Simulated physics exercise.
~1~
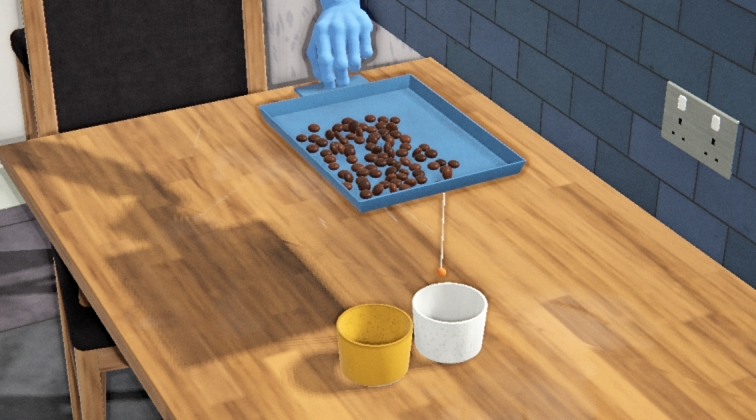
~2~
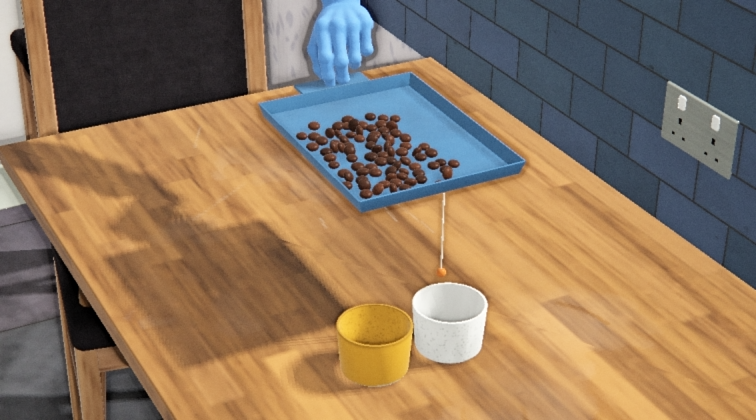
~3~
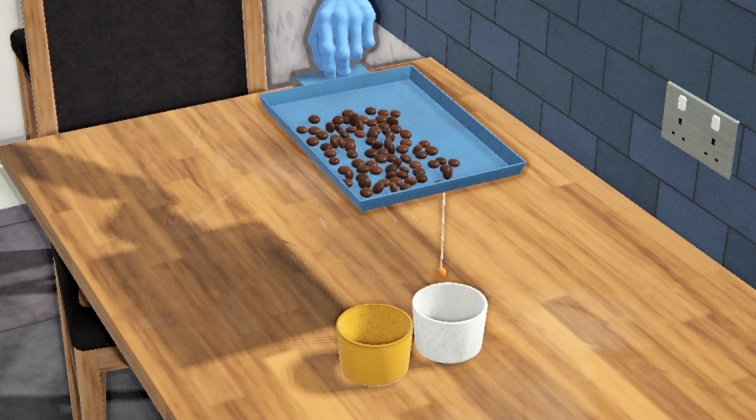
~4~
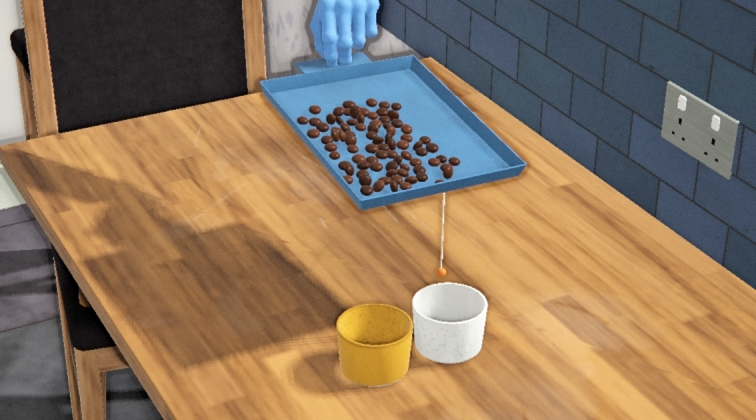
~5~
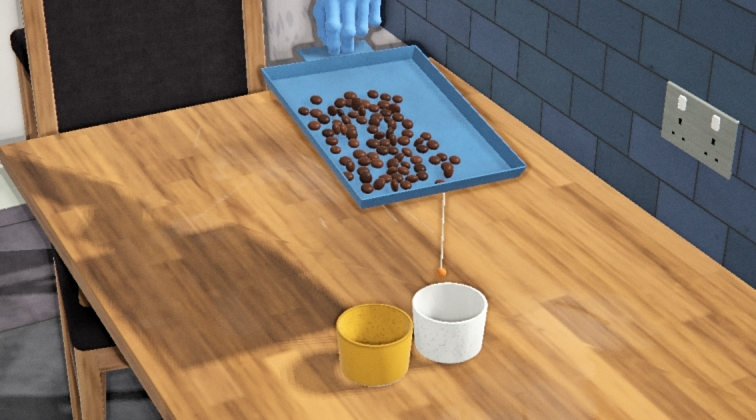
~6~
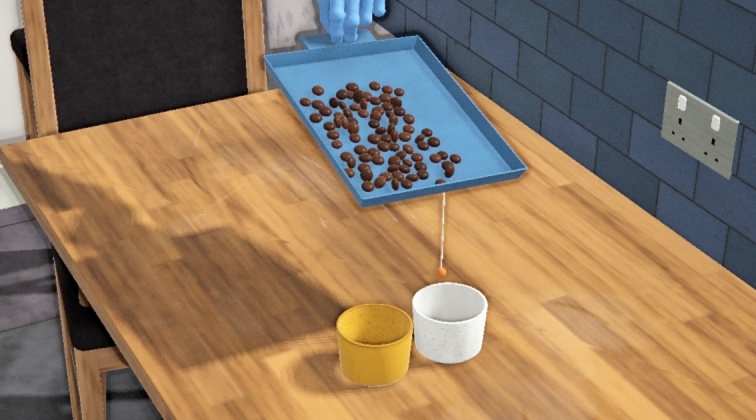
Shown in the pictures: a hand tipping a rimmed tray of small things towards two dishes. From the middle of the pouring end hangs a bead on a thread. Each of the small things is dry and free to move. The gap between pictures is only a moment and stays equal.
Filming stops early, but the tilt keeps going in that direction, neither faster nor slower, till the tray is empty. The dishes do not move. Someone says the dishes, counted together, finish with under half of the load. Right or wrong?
Right.
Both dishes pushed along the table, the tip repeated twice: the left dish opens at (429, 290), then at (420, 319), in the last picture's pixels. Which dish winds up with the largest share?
The first try: The right-hand dish. The second: The right-hand dish.
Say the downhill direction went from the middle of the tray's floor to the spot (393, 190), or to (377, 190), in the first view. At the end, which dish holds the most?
Leftward dish on the first try, Leftward dish on the second.
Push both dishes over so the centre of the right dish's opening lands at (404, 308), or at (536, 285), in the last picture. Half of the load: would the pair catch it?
So that's a lesser portion the first time round, a greater portion the second.
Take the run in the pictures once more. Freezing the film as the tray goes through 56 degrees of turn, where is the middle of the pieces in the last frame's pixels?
Close to (448, 163).
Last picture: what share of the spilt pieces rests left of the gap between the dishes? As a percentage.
Roughly 0 percent.
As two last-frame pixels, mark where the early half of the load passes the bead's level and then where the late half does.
The early half goes through (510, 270), the late half through (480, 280).
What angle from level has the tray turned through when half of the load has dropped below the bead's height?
About 95 degrees.
Soon after the last picture, tray tipped steeply; nearly all on the tray; a stray few in the air.
A little later, tray tipped right over; about a third on the tray; a small part in the right dish; about a quarter outside both; about a third in the air.
Later still, tray tipped past a quarter turn; about a quarter in the right dish; most outside both.
At rest, tray tipped past a quarter turn; none in the left dish; about a quarter in the right dish; most outside both.
